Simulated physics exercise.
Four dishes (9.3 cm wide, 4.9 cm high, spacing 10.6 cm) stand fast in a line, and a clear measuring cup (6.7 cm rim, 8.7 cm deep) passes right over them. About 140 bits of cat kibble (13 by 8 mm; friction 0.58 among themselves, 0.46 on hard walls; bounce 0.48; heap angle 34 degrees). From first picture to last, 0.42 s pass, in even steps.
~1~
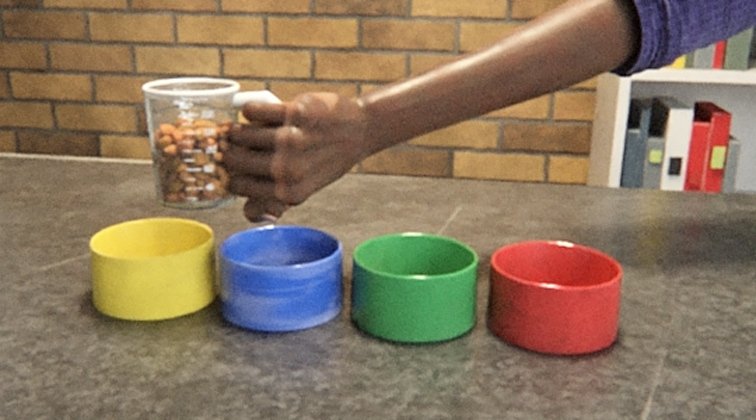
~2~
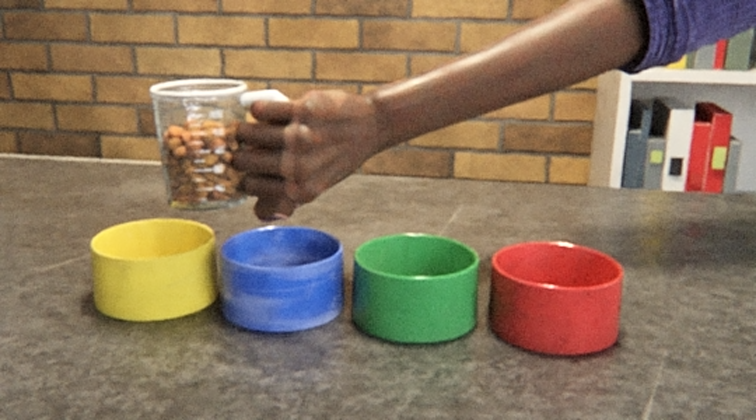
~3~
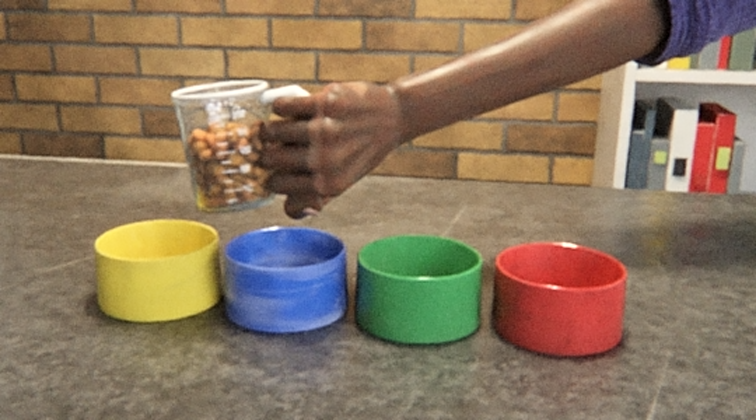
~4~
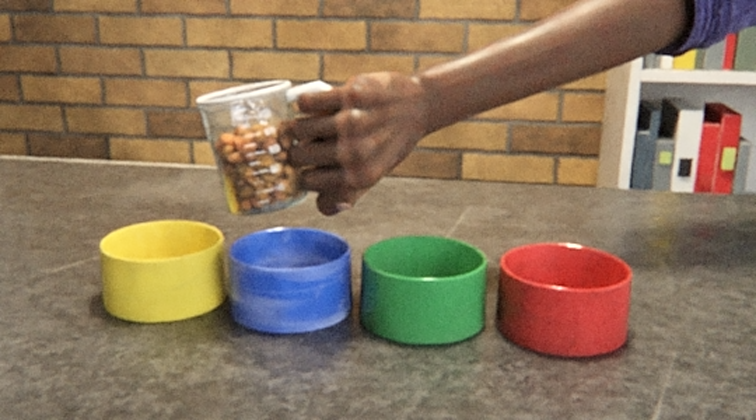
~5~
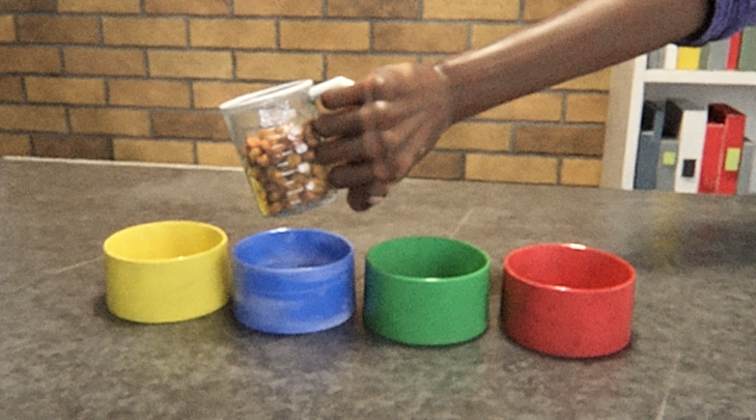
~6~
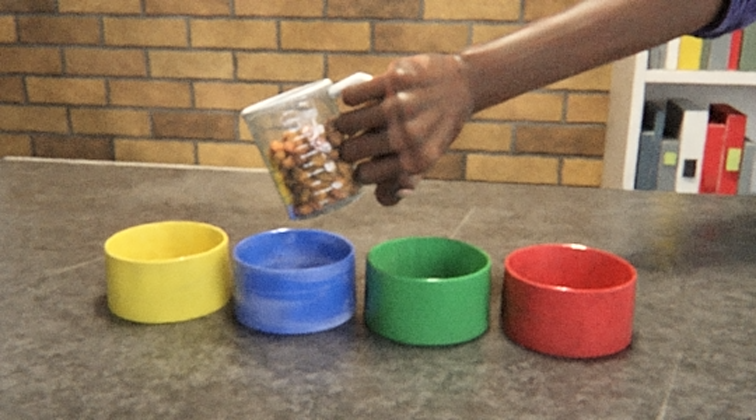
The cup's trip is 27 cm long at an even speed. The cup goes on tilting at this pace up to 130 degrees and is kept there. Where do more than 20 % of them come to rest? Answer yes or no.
Red: No, blue: No, green: Yes, yellow: No, counter: Yes.
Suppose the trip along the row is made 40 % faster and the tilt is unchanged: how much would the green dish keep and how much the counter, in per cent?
In that case green 50, counter 40.
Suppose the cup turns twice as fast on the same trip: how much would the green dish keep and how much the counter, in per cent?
Green 50; counter 30.
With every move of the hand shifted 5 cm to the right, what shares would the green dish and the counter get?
Green 0, counter 0.
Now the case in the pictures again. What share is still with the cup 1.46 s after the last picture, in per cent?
About 95 per cent.
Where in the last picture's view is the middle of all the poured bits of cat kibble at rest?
Around (460, 308).
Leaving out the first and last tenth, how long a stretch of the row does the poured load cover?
About 10 cm.
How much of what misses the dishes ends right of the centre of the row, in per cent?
About 100 per cent.
Then, 0.88 s after the last picture, tilt 72 degrees; cup holds 100 %.
Then, 1.46 s after the last picture, tilt 105 degrees; cup holds 95 %, green 5 %.
Then, 2.10 s after the last picture, tilt 130 degrees; cup holds 0 %, red 10 %, green 45 %.
In the end, red 10 %, blue 0 %, green 45 %, yellow 0 %, counter 45 %.
